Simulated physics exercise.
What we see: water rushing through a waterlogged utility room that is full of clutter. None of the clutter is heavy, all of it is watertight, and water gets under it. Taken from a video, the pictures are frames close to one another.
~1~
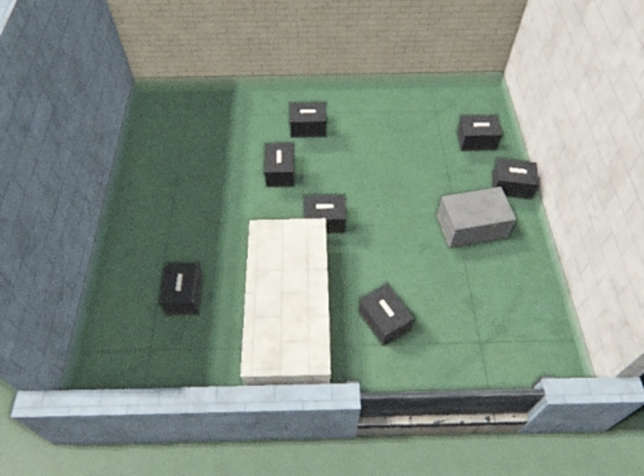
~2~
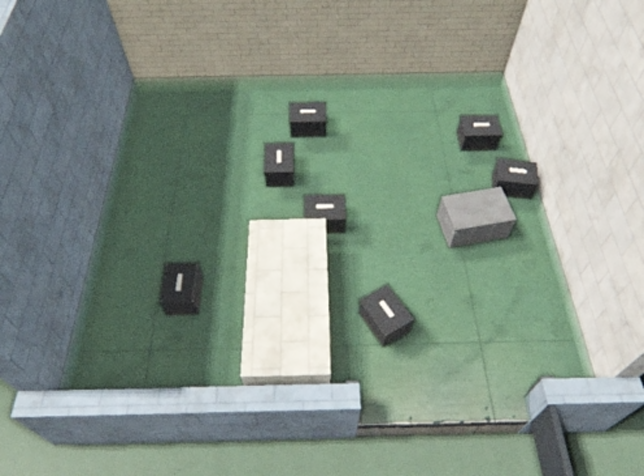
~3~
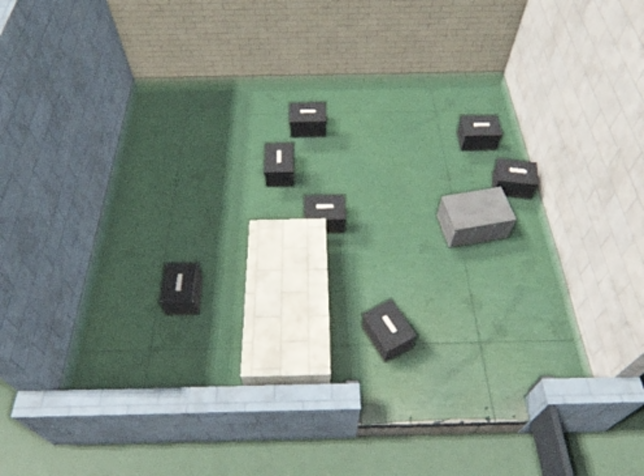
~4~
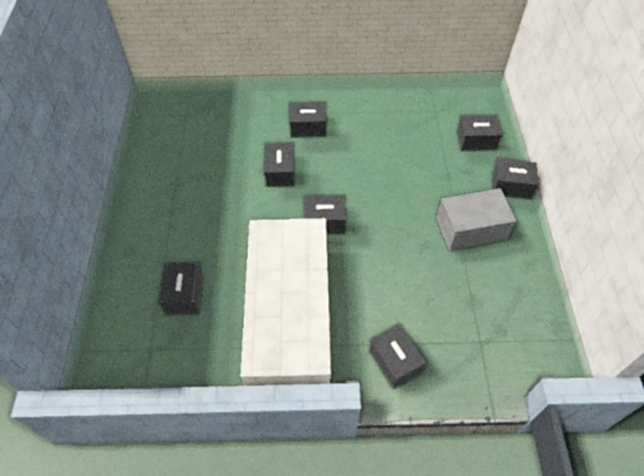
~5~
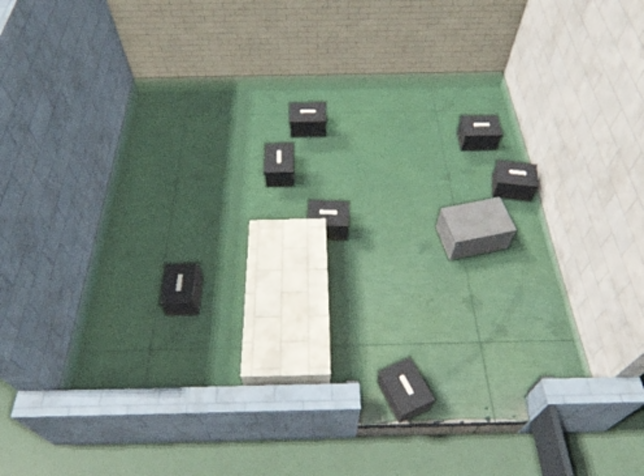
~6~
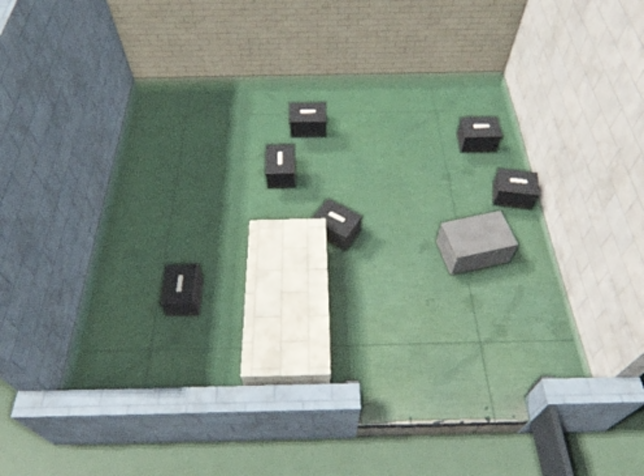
Black box sliding out through an opened gate in a green-floored walled room, then another box turning and grey block shifting slightly.
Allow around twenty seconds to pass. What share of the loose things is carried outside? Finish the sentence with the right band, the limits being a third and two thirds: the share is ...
The share is two thirds or more.
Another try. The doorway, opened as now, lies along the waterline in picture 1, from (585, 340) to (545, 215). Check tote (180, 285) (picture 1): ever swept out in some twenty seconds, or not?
As for this one, I'd say it is held back.
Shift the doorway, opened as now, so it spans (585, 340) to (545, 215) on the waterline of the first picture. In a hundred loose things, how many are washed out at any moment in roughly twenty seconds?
I'd say around 90 percent.
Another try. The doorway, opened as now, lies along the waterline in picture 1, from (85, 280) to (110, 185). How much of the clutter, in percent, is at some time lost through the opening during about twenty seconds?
50 per cent.
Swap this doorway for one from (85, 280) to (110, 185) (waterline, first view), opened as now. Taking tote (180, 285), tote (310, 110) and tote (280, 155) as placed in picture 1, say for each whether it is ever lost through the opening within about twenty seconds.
Going through them in sequence: Gets out, then gets out, then gets out.
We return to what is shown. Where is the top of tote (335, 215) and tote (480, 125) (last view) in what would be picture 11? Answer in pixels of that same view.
Roughly (355, 300) for the first, roughly (500, 177) for the second.
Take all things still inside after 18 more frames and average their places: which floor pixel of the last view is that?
The remaining things centre around (386, 293).
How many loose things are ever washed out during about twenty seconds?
That comes out at 7.
A moment on, 1 of 8 are out; 7 afloat.
Next, 4 of 8 are out; 4 afloat.
Later, 7 of 8 are out; 1 afloat.
In the end, 7 of 8 are out; 1 afloat.
